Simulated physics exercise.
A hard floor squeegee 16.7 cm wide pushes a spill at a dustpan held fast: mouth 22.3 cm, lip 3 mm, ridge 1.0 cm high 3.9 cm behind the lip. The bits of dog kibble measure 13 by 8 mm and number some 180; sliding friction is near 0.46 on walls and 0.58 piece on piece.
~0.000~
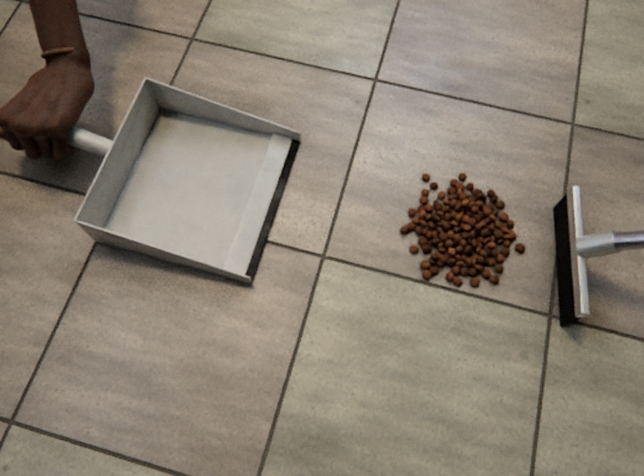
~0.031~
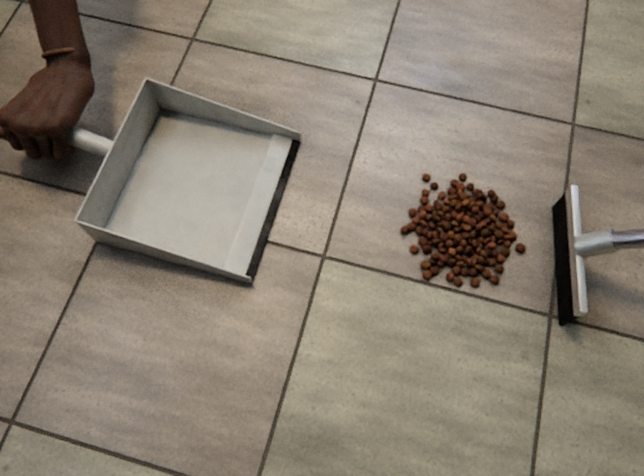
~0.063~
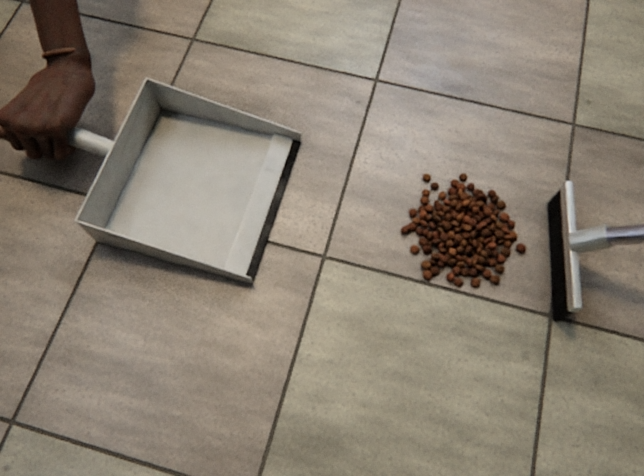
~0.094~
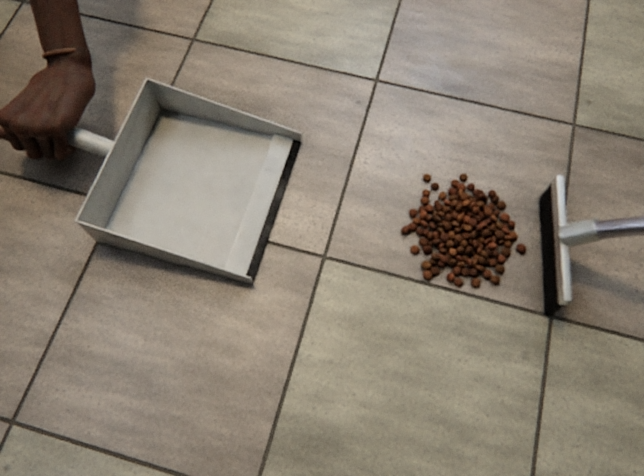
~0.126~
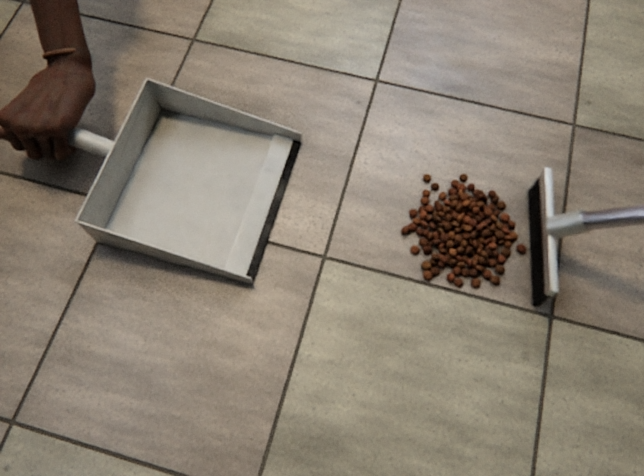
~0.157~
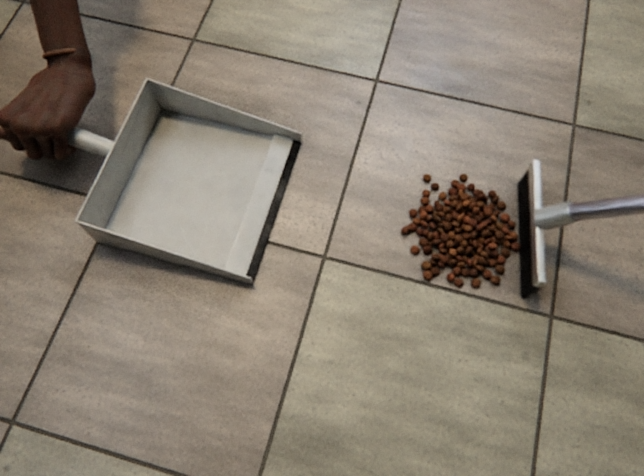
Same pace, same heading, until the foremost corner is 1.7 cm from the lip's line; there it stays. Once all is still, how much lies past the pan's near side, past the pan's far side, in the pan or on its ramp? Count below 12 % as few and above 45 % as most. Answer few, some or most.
Past the pan's near side: Few; past the pan's far side: Some; in the pan or on its ramp: Few.
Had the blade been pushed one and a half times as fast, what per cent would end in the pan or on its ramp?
In that case some 0 per cent.
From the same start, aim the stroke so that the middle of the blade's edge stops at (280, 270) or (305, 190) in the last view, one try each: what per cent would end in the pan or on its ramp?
Some 25 and 30 per cent.
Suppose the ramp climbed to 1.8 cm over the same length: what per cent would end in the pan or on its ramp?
Then about 0 per cent.
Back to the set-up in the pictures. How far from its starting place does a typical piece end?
About 16 cm.
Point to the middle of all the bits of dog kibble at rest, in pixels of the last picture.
At about (353, 195).
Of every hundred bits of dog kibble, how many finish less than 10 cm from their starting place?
Some 40 per cent.
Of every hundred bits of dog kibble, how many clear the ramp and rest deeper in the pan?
Some 0 per cent.
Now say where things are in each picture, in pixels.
The first frame shows blade from (581, 313) to (572, 193), moved 0.0 cm, 0 of the pieces shifted so far; middle of the pieces at (462, 227); pan at (189, 187).
The second frame shows blade from (579, 312) to (571, 192), moved 0.3 cm, 0 of the pieces shifted so far; middle of the pieces at (463, 227).
The third frame shows blade from (574, 308) to (565, 188), moved 1.1 cm, 0 of the pieces shifted so far; middle of the pieces at (463, 227).
The fourth frame shows blade from (564, 301) to (557, 182), moved 2.5 cm, 0 of the pieces shifted so far; middle of the pieces at (463, 227).
The fifth frame shows blade from (551, 291) to (545, 175), moved 4.3 cm, 0 of the pieces shifted so far; middle of the pieces at (464, 228).
The sixth frame shows blade from (538, 282) to (533, 167), moved 6.0 cm, 1 of the pieces shifted so far; middle of the pieces at (464, 228); pan at (191, 187). The blade's pace is about 0.56 m/s, heading 25 degrees away from the viewer's side.
Then, at 0.44 s, middle of the blade 18 cm from the lip; 0 % over the lip, far side 15 %, near side 0 %.
Then, at 0.63 s, middle of the blade 9 cm from the lip; 0 % over the lip, far side 25 %, near side 0 %.
After 0.94 s, middle of the blade 3 cm from the lip; 0 % over the lip, far side 30 %, near side 0 %.
At rest (1.4 s), near side 0 %, far side 30 %, pan 0 %, in front of the lip or behind the blade 70 %.
